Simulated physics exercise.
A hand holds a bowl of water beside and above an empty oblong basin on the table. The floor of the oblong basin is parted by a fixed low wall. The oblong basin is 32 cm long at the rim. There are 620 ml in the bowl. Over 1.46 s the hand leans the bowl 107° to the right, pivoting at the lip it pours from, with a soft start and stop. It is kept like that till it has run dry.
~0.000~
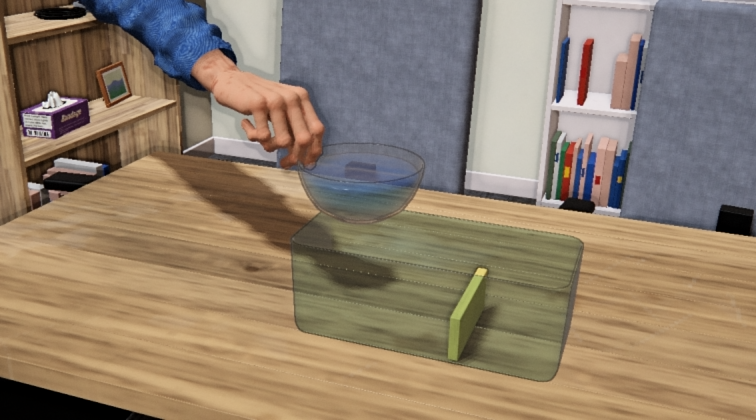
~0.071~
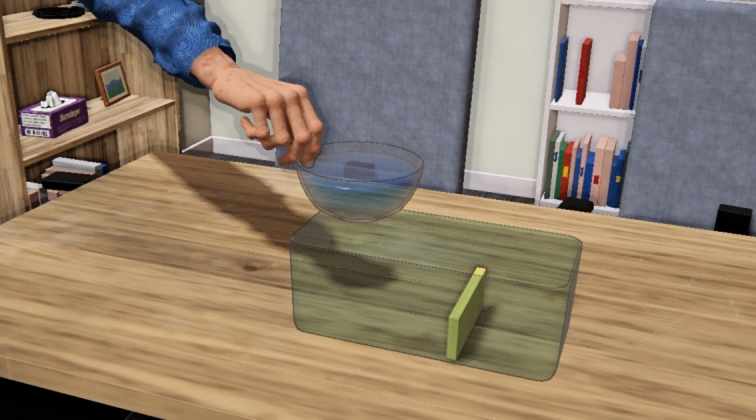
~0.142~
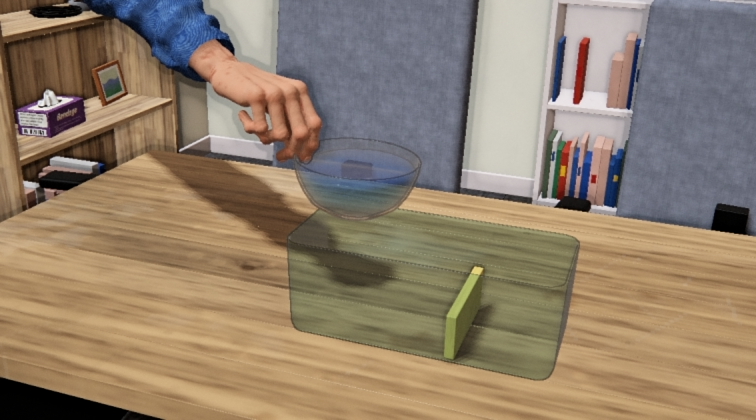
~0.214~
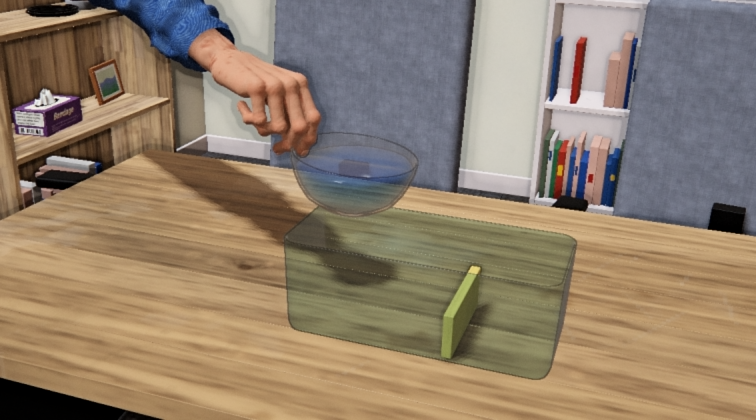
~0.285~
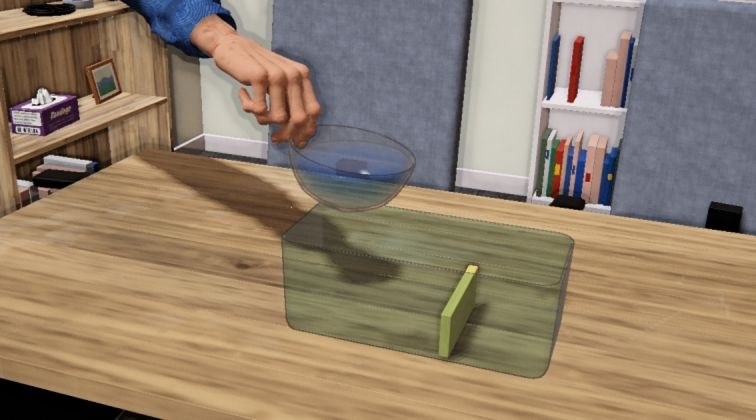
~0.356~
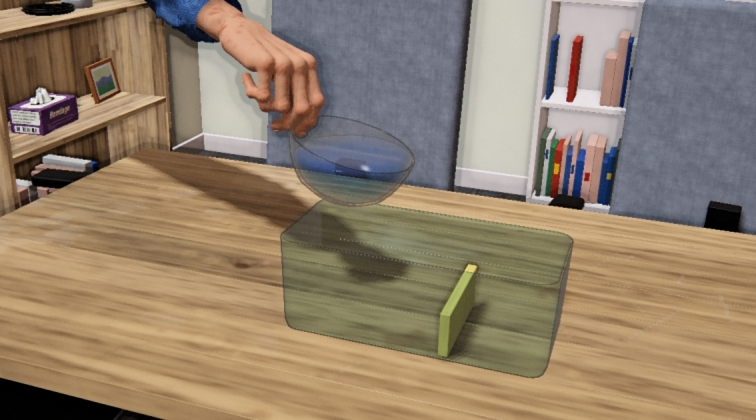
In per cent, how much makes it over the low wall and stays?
Roughly 83 per cent is past the wall.
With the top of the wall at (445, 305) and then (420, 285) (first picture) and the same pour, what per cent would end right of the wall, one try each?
First 90, then 95 per cent.
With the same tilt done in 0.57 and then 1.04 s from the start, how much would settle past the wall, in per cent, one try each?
First 75, then 85 per cent.
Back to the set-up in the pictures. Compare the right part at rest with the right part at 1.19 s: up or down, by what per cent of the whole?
It goes up by about 3.
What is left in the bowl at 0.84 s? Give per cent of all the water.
Some 32 per cent.
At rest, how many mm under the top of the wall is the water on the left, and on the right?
Some 52 mm on the left and 22 mm on the right.
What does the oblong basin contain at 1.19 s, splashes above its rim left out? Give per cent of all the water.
Some 96 per cent.
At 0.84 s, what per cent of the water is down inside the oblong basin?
About 36 per cent.
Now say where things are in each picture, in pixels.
The first frame shows tilt 0°; pouring edge (421, 171); surface from (309, 162) to (420, 176); the oblong basin's rim runs from (312, 221) to (577, 265); the wall's top is at (470, 293).
The second frame shows tilt 1°; pouring edge (420, 171); surface from (307, 160) to (419, 176).
The third frame shows tilt 2°; pouring edge (418, 170); surface from (305, 157) to (416, 173).
The fourth frame shows tilt 6°; pouring edge (415, 170); surface from (302, 153) to (414, 170).
The fifth frame shows tilt 10°; pouring edge (412, 169); surface from (300, 148) to (412, 165).
The sixth frame shows tilt 15°; pouring edge (411, 168); surface from (300, 142) to (412, 163); 2 per cent is over the edge.
Then, 0.84 s in, the tilt is 66° and 32 per cent is still to pour, 11 is left of the wall and 24 right of it.
Then, 1.19 s in, the tilt is 98° and 0 per cent is still to pour, 15 is left of the wall and 80 right of it.
Then, 1.56 s in, the tilt is 107° and 0 per cent is still to pour, 16 is left of the wall and 83 right of it.
Then, 1.96 s in, the tilt is 107° and 0 per cent is still to pour, 16 is left of the wall and 83 right of it.
Finally, 16 per cent lies left of the wall, 83 right of it and 0 outside.
